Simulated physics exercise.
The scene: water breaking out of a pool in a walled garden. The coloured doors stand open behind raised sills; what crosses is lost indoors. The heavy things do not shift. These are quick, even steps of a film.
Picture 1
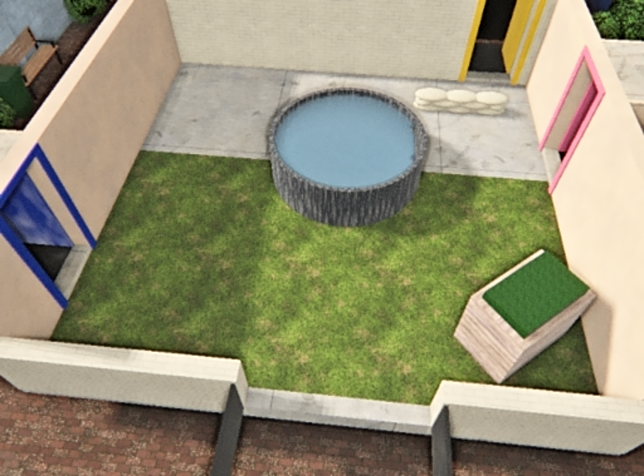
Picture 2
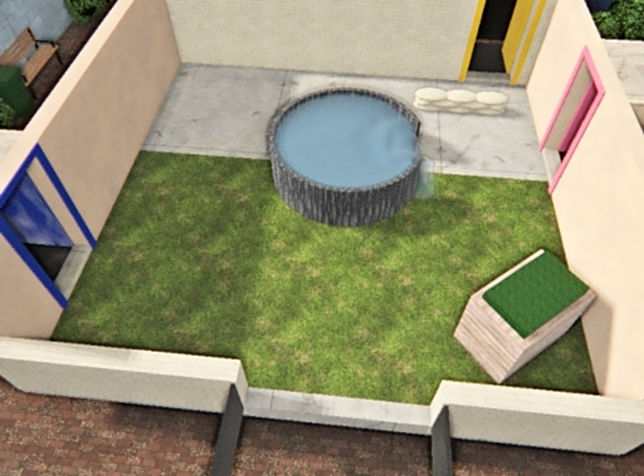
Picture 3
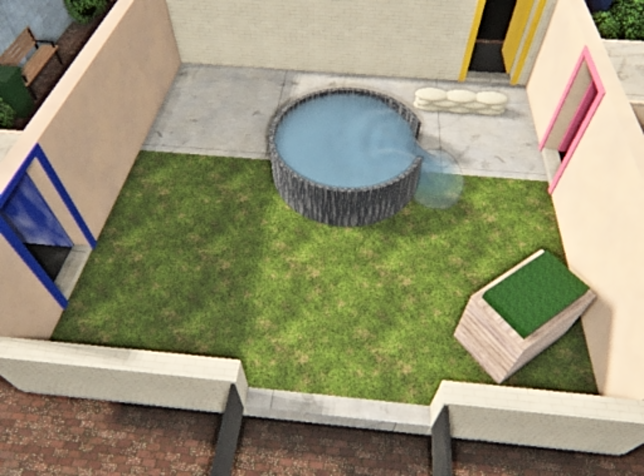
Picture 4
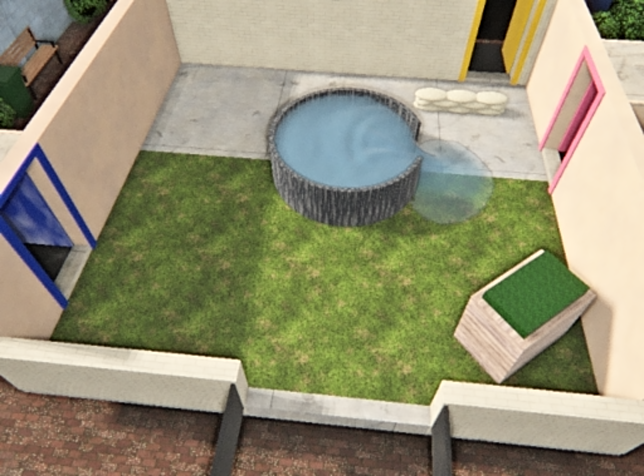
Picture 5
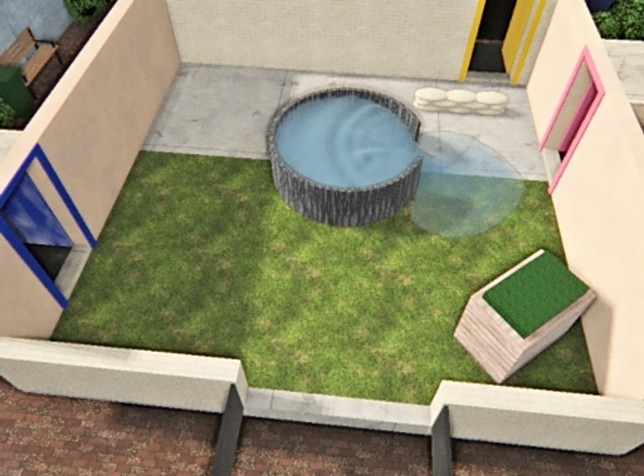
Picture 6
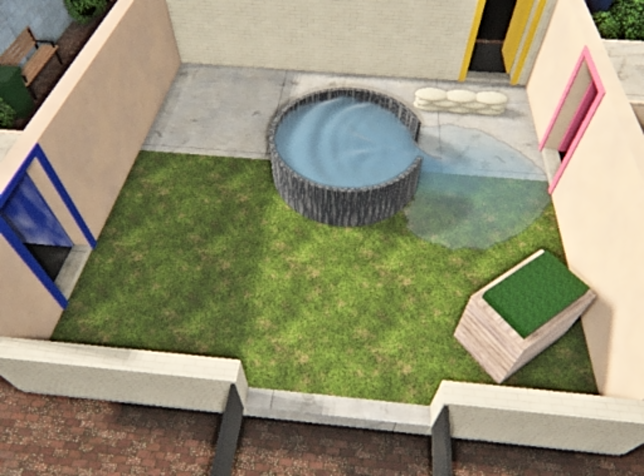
A walled garden of pale walls, grass and grey paving is seen from high above, with a round, dark-sided pool of blue water near the back. A blue doorway stands at left, a yellow one at back right, a pink one at right above a green-topped wooden box. Water breaks from the pool's right side and spreads in a widening, see-through sheet across grass and paving, while ripples curve over the pool and the camera stays still.
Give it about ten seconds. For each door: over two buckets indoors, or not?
The blue door holds within the limit; the pink door floods; the yellow door floods.
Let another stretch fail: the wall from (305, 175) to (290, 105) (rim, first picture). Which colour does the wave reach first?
I say the one in blue.
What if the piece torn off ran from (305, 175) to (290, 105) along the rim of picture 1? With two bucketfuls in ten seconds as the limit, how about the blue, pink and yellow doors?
My reading: Blue is over; pink takes less; yellow lets less in.
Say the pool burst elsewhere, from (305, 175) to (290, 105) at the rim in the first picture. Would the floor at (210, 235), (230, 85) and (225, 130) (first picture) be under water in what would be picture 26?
As listed: Covered, under water, flooded.
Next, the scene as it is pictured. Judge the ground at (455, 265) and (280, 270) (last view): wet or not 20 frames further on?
In that order: Flooded, clear.
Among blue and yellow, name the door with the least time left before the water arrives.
The yellow door.
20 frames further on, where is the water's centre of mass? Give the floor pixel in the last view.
Around (414, 184).
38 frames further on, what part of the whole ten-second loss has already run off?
I make it 70 per cent.
A moment on, water covers 15 % of the floor; the blue door not reached, the pink door over two buckets in, the yellow door not reached.
Next, water covers 25 % of the floor; the blue door not reached, the pink door far over two buckets in, the yellow door wet at the sill, nothing in.
Then, water covers 30 % of the floor; the blue door not reached, the pink door far over two buckets in, the yellow door over two buckets in.
Later, water covers 55 % of the floor; the blue door not reached, the pink door far over two buckets in, the yellow door over two buckets in.
In the end, water covers 80 % of the floor; the blue door not reached, the pink door far over two buckets in, the yellow door far over two buckets in.
